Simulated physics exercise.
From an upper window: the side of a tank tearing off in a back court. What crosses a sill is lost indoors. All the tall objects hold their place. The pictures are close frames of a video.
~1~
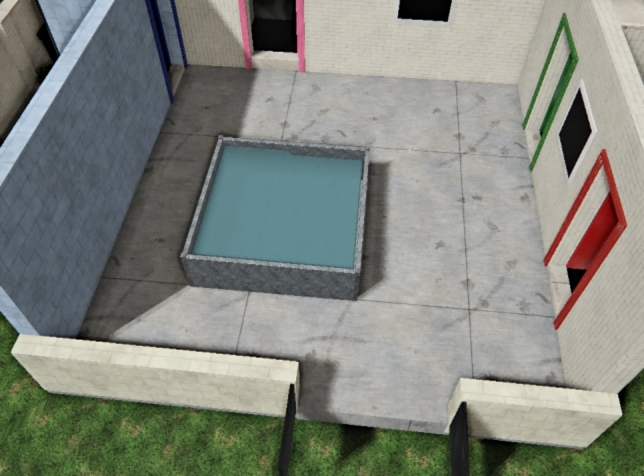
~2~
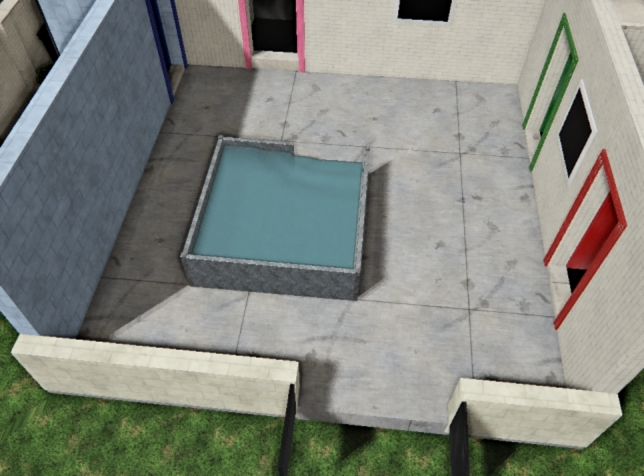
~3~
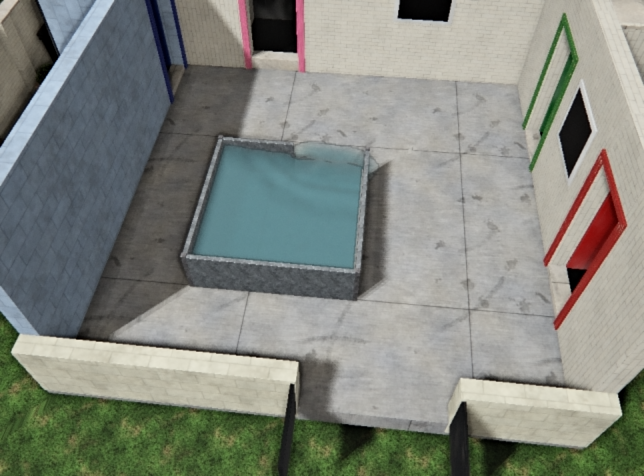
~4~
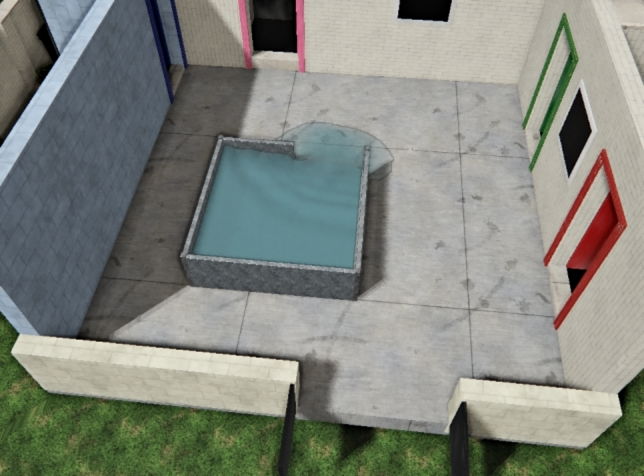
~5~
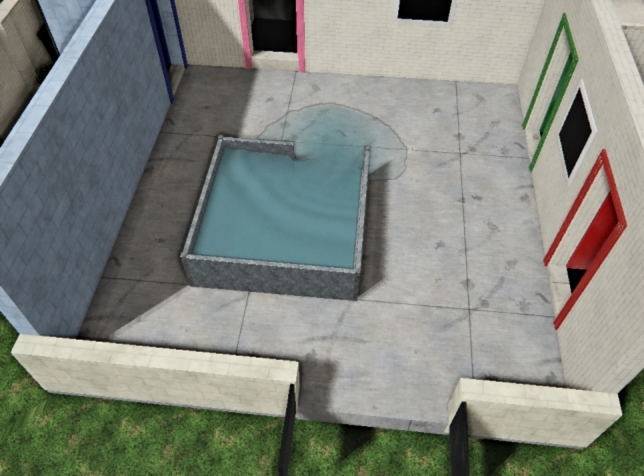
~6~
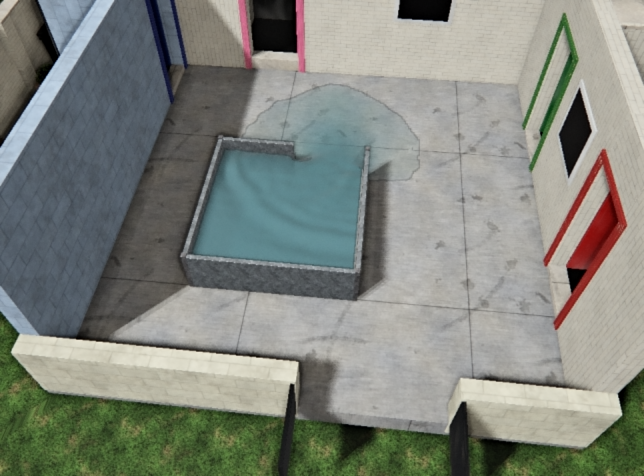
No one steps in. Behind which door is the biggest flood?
Most goes in at the blue door.
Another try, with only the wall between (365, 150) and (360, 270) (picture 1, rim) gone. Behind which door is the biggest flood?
Most goes in at the red door.
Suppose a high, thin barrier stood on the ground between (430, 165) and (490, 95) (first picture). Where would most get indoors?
Most goes in at the one in blue.
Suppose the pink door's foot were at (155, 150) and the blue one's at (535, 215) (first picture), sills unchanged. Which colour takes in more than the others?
That is the green-painted one.
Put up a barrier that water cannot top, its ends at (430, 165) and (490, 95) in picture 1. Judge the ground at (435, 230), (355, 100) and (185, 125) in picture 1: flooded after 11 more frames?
In turn: Dry, under water, no water.
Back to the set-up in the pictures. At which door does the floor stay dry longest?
The red door.
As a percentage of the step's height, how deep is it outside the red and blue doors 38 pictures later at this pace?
Roughly 30 per cent, then 150 per cent.
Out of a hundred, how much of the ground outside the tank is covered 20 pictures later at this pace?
Roughly 40 per cent.
A moment on, water covers 25 % of the floor; red door not reached, green door not reached, pink door wet at the sill, nothing in, blue door not reached.
Next, water covers 30 % of the floor; red door not reached, green door not reached, pink door wet at the sill, nothing in, blue door not reached.
Then, water covers 40 % of the floor; red door not reached, green door a trickle in, pink door wet at the sill, nothing in, blue door some in.
Later, water covers 85 % of the floor; red door wet at the sill, nothing in, green door some in, pink door wet at the sill, nothing in, blue door a lot in.
In the end, water covers 95 % of the floor; red door wet at the sill, nothing in, green door some in, pink door wet at the sill, nothing in, blue door a lot in; the blue door has let in the most.
